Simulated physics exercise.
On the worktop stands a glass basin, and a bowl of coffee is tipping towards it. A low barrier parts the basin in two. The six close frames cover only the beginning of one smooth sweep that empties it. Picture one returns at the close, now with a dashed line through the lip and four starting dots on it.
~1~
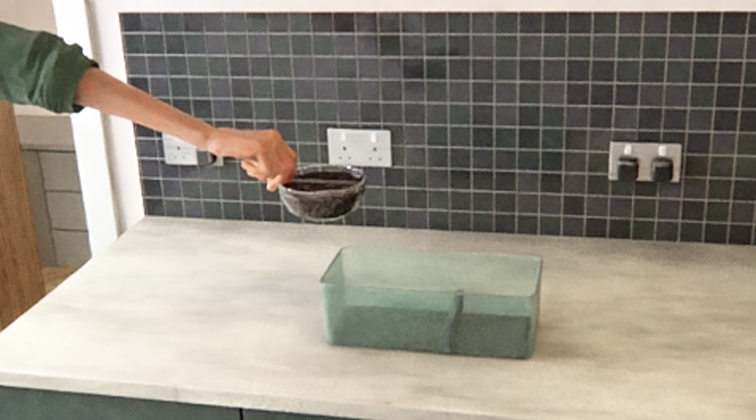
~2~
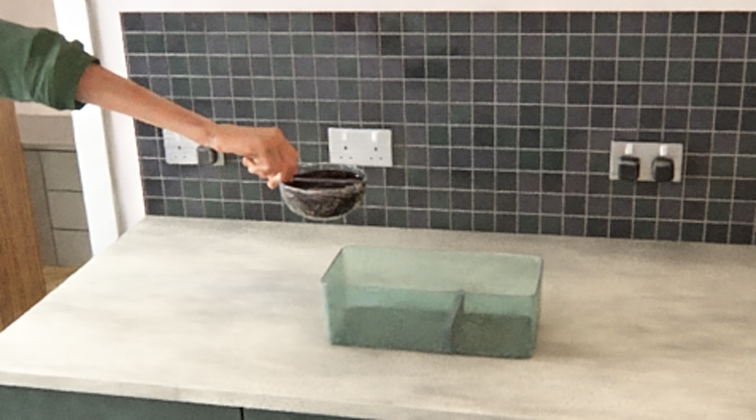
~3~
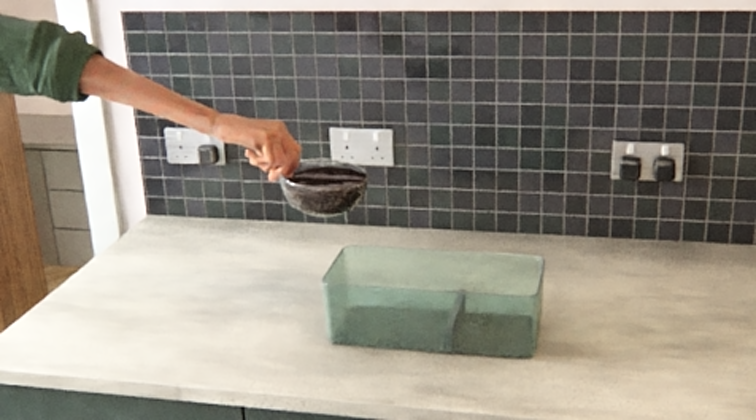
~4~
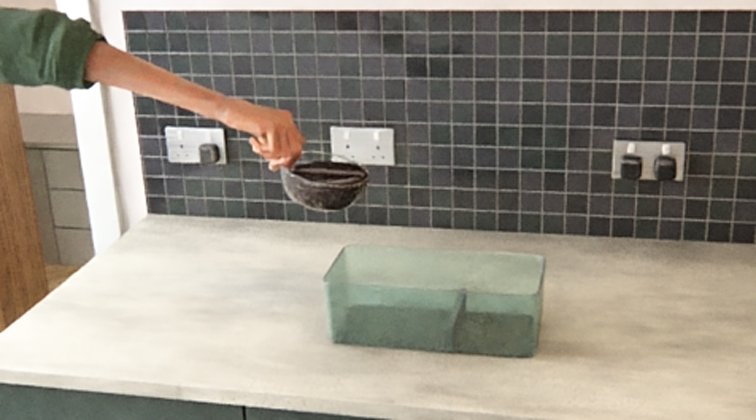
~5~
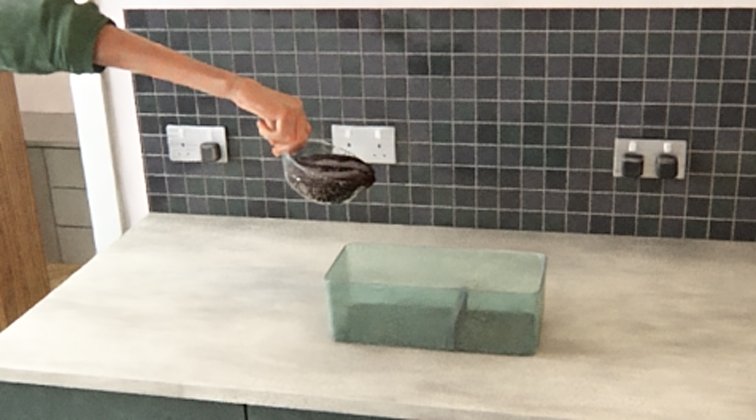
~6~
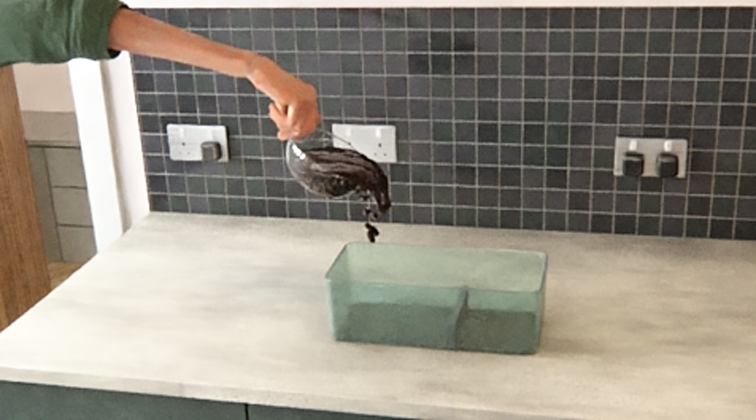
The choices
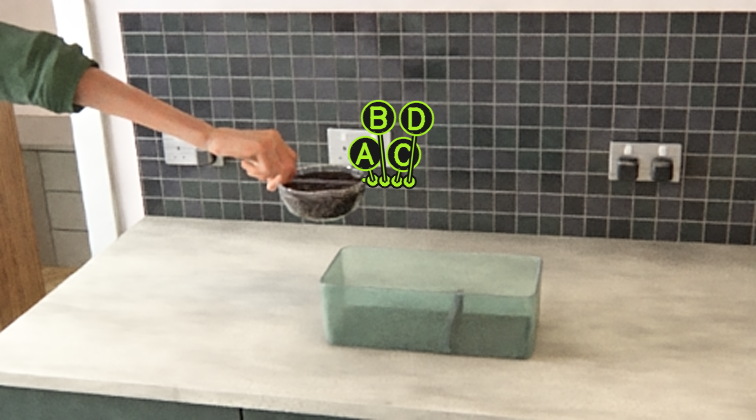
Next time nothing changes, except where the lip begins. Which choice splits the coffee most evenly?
Take B.
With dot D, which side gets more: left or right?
The right one.
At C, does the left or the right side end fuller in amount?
The right one.
In lime, A at (372, 180); B at (384, 180); C at (397, 181); D at (409, 181).
If A is chosen, about 80 % ends left of the wall and 18 % right of it.
If B is chosen, about 46 % ends left of the wall and 53 % right of it.
If C is chosen, about 22 % ends left of the wall and 77 % right of it.
If D is chosen, about 10 % ends left of the wall and 89 % right of it.
